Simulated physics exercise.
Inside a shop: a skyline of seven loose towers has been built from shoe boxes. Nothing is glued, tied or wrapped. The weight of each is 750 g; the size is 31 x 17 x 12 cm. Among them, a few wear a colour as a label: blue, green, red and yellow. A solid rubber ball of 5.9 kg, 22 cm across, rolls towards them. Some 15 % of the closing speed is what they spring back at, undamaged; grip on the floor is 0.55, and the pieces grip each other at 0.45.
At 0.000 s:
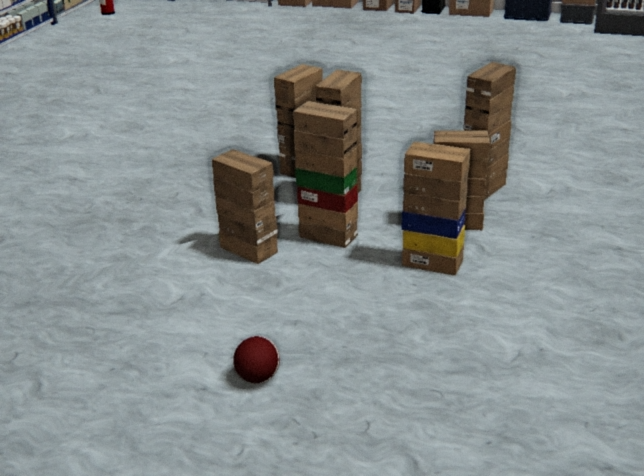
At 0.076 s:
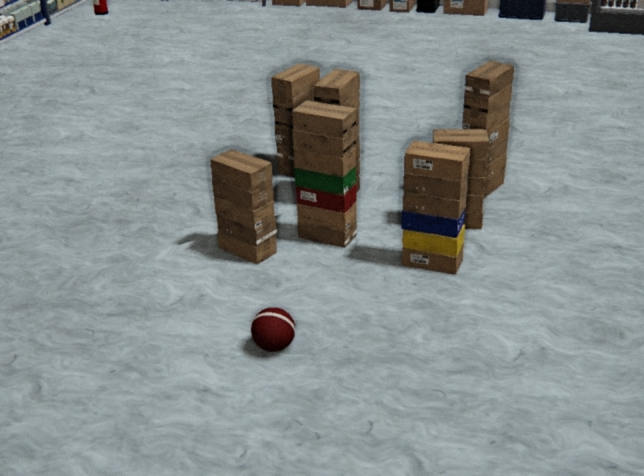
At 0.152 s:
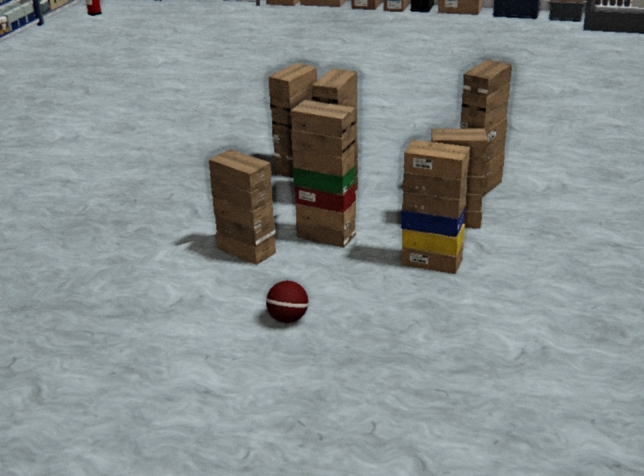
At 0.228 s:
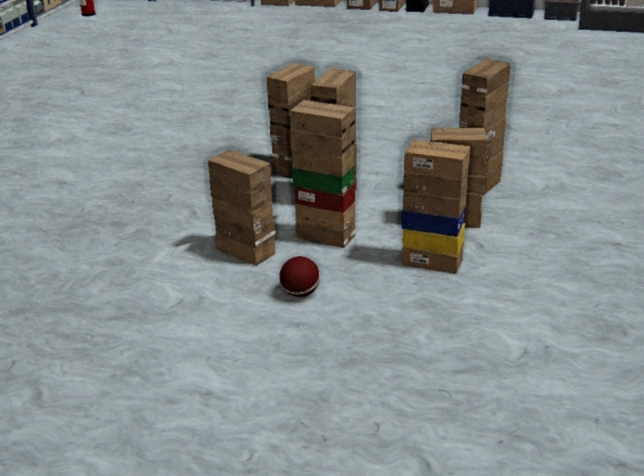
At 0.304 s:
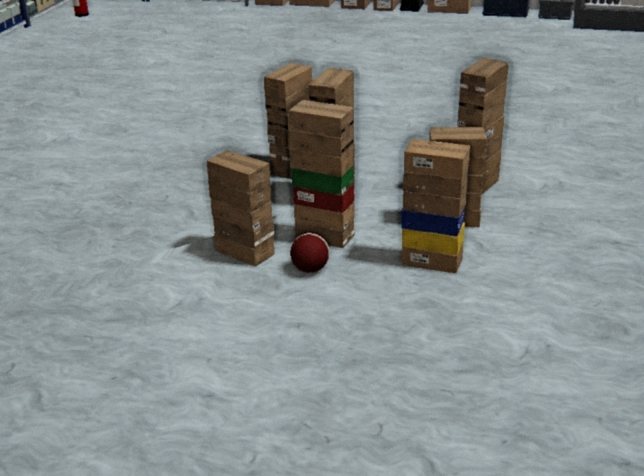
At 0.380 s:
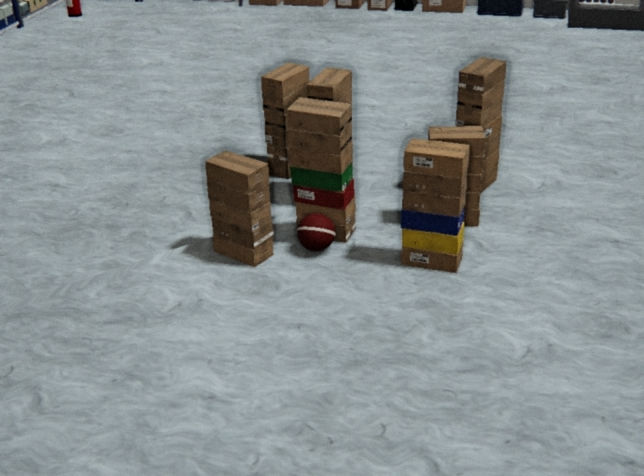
On a mottled grey floor, a dark red ball rolling away between stacked box towers and bumping the one with green and red boxes.
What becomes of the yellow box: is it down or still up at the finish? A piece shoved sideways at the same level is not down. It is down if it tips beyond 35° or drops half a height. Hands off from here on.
It is still up.
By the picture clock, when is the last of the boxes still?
Roughly 2.0 seconds.
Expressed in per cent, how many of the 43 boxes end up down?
Near 10 per cent.
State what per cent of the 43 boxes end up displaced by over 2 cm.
It is 35 per cent.
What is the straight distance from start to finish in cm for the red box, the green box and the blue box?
Displacements: Red = 30, green = 25, blue = 0 (cm).
Around 0.54 s, ball still moving; none of the 43 boxes down, 12 disturbed; yellow box unmoved; red box tipped 35°.
Around 0.76 s, ball still moving; 5 of the 43 boxes down; yellow box unmoved; green box tipped 73°, 11 cm lower.
Finally (2.4 s), ball rolling away; 5 of the 43 boxes down; yellow box unmoved; green box on its side; red box on its side. Seen by the last camera, middles, yellow box near (433, 234), green box near (337, 209).
